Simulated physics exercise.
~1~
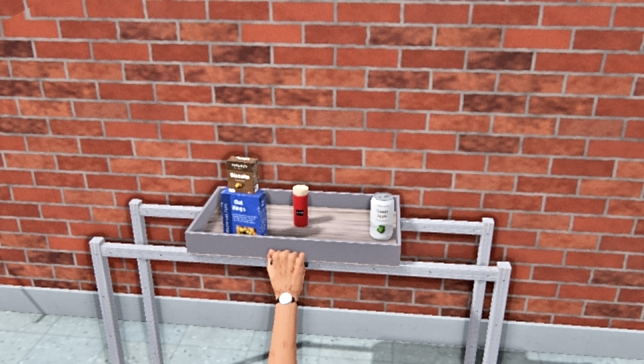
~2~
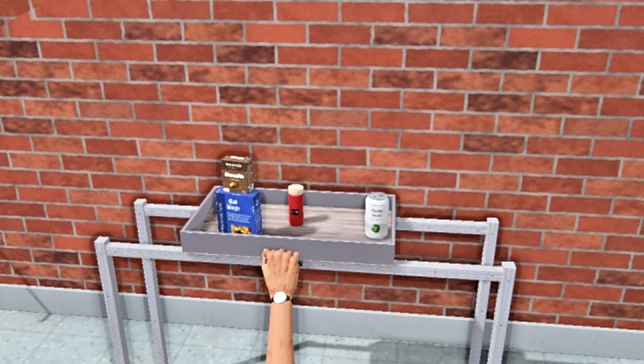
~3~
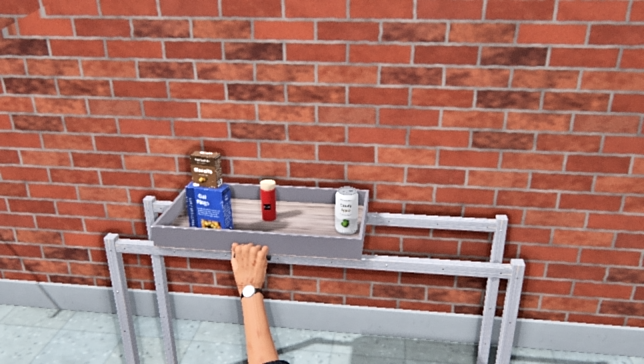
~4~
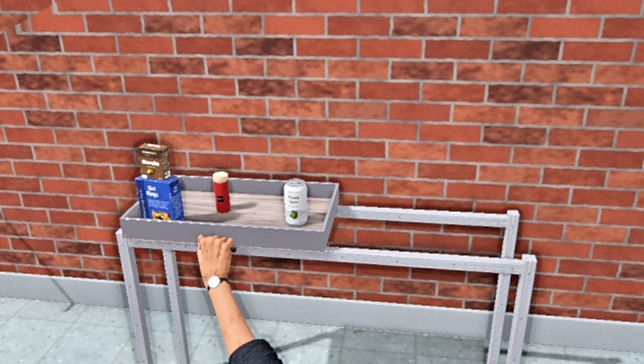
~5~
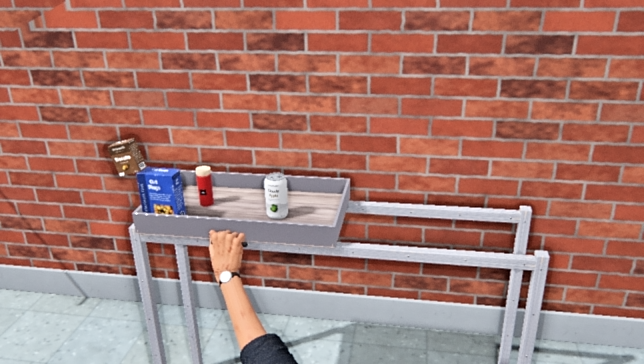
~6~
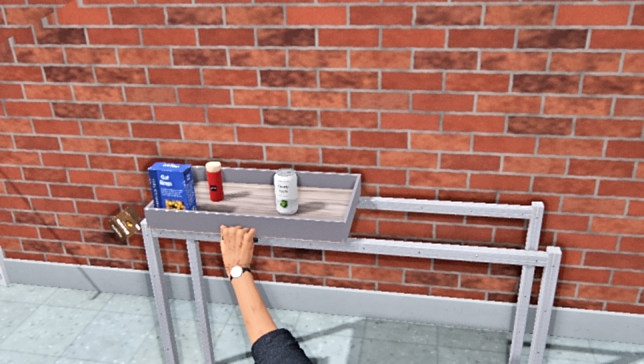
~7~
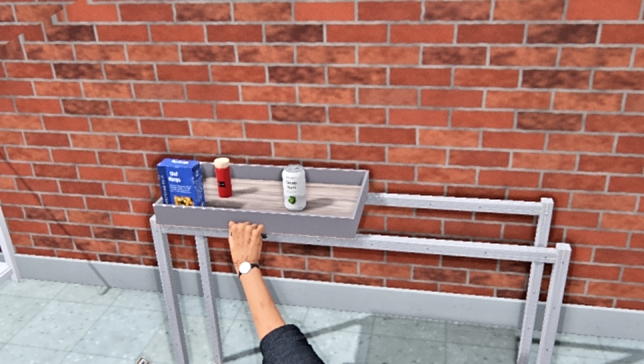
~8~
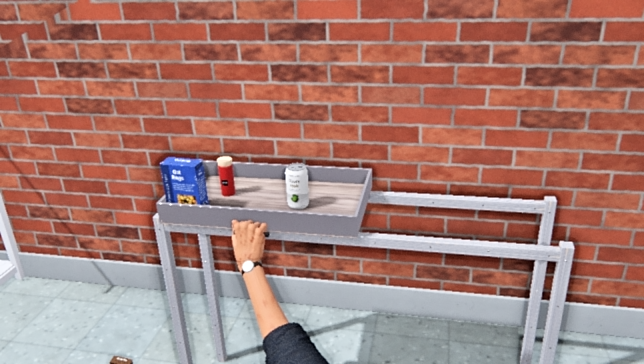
A hand pushed a gray tray left along a metal rack in front of a brick wall until it stopped, and the brown packet tipped over the left end and fell to the floor, while the blue packet, red shaker and white can stayed upright.
